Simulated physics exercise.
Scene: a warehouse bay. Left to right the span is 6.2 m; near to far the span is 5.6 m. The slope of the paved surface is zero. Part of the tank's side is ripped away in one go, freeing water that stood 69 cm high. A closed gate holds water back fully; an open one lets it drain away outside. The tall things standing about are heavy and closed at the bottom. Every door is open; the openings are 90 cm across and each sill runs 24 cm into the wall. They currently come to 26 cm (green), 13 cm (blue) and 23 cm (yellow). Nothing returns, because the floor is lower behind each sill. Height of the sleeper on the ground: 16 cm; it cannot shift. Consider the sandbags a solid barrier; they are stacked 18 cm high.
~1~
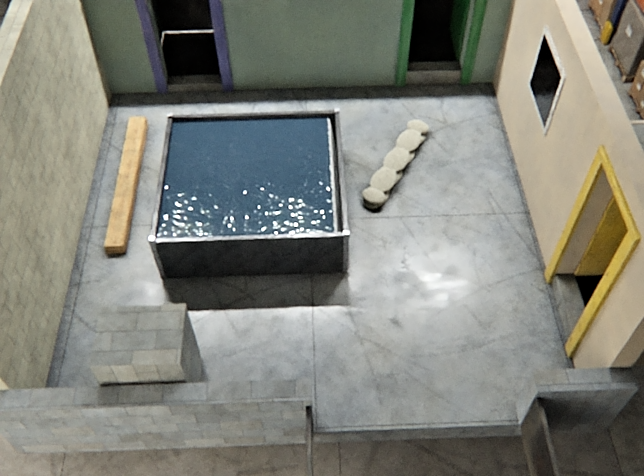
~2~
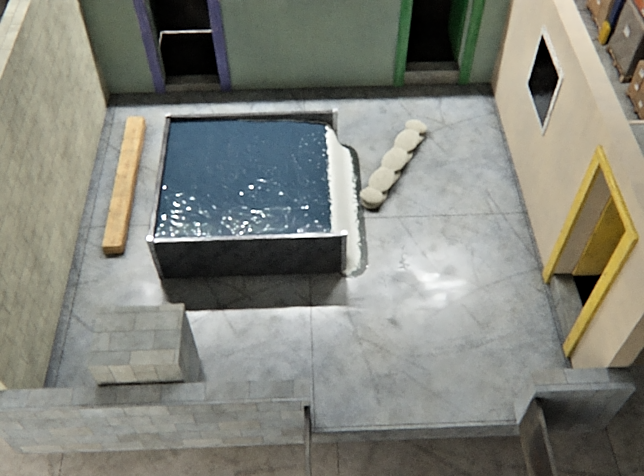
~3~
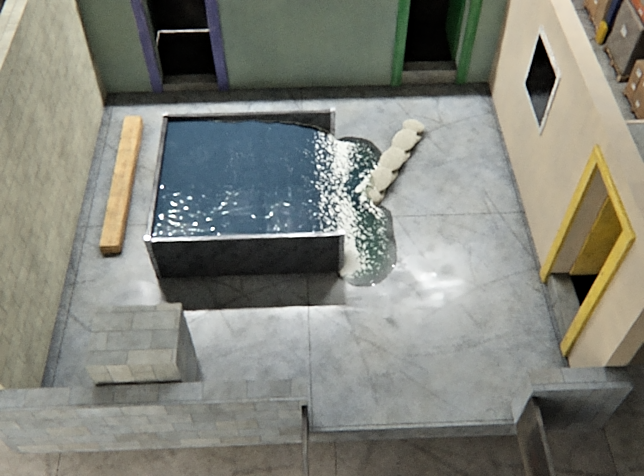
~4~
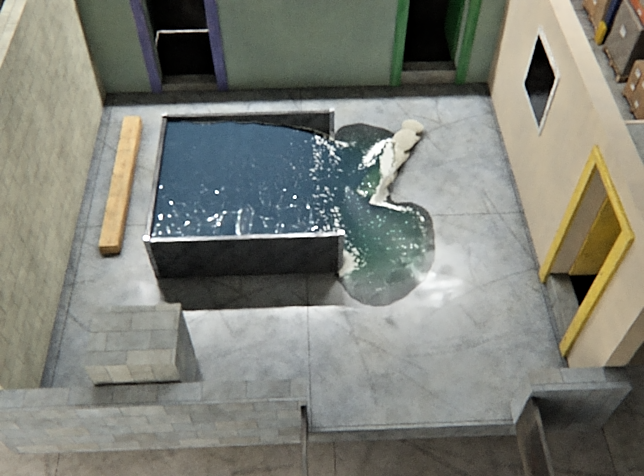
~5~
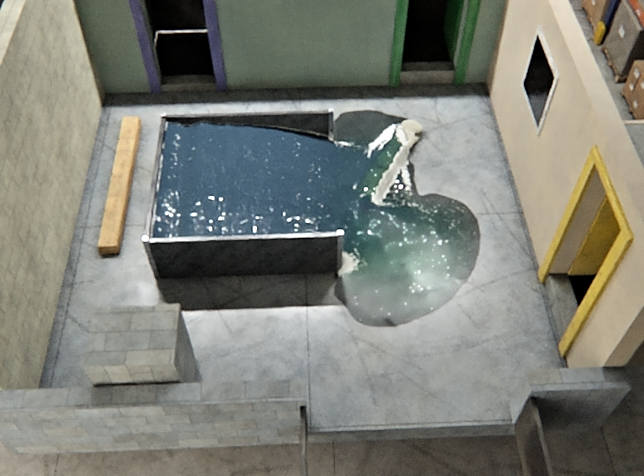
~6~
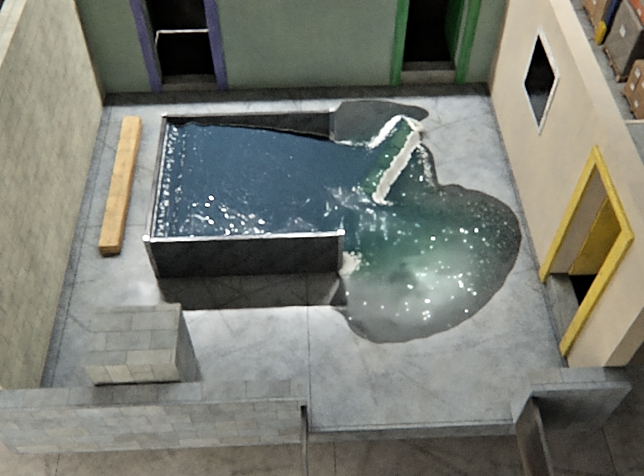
We see a square tank of dark water in a walled bay with a yellow-framed doorway at right. Its right side opens, and water pours out, surges around a slanting row of pale sandbags, and spreads across the grey floor.
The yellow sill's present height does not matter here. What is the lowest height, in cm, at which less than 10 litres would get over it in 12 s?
About 24 cm.
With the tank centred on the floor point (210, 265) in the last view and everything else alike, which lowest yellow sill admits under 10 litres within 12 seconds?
Minimum: Approx. 33 cm.
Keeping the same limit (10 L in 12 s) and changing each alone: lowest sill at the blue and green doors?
Close to 9.5 cm (blue) and close to 25 cm (green).
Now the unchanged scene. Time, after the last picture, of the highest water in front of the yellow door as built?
Roughly 1.4 s.
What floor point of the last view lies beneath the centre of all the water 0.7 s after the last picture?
It lies near (322, 205) in the last picture.
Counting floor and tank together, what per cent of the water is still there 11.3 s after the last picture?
Roughly 70 %.
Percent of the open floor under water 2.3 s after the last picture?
Wet: Close to 60 %.
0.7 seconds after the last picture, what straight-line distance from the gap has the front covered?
Around 3.6 m out.
Then, 0.7 s after the last picture water covers 40 % of the floor, deepest (44 cm) near (351, 204); 23 cm at the yellow door, 0 litres in over its 23 cm sill.
Then, 2.3 s after the last picture water covers 60 % of the floor, deepest (36 cm) near (558, 401); 25 cm at the yellow door, 9 litres in over its 23 cm sill.
Then, 11.3 s after the last picture water covers 95 % of the floor, deepest (11 cm) near (78, 223); 6 cm at the yellow door, 16 litres in over its 23 cm sill.
At the yellow door as built, the water peaked near 27 cm, 1.3 s after the last picture.
With a sill of 22 cm, 22 litres would have come in within the 12 s; with 29.5 cm, 1 litre. So under 10 litres takes about 24 cm.
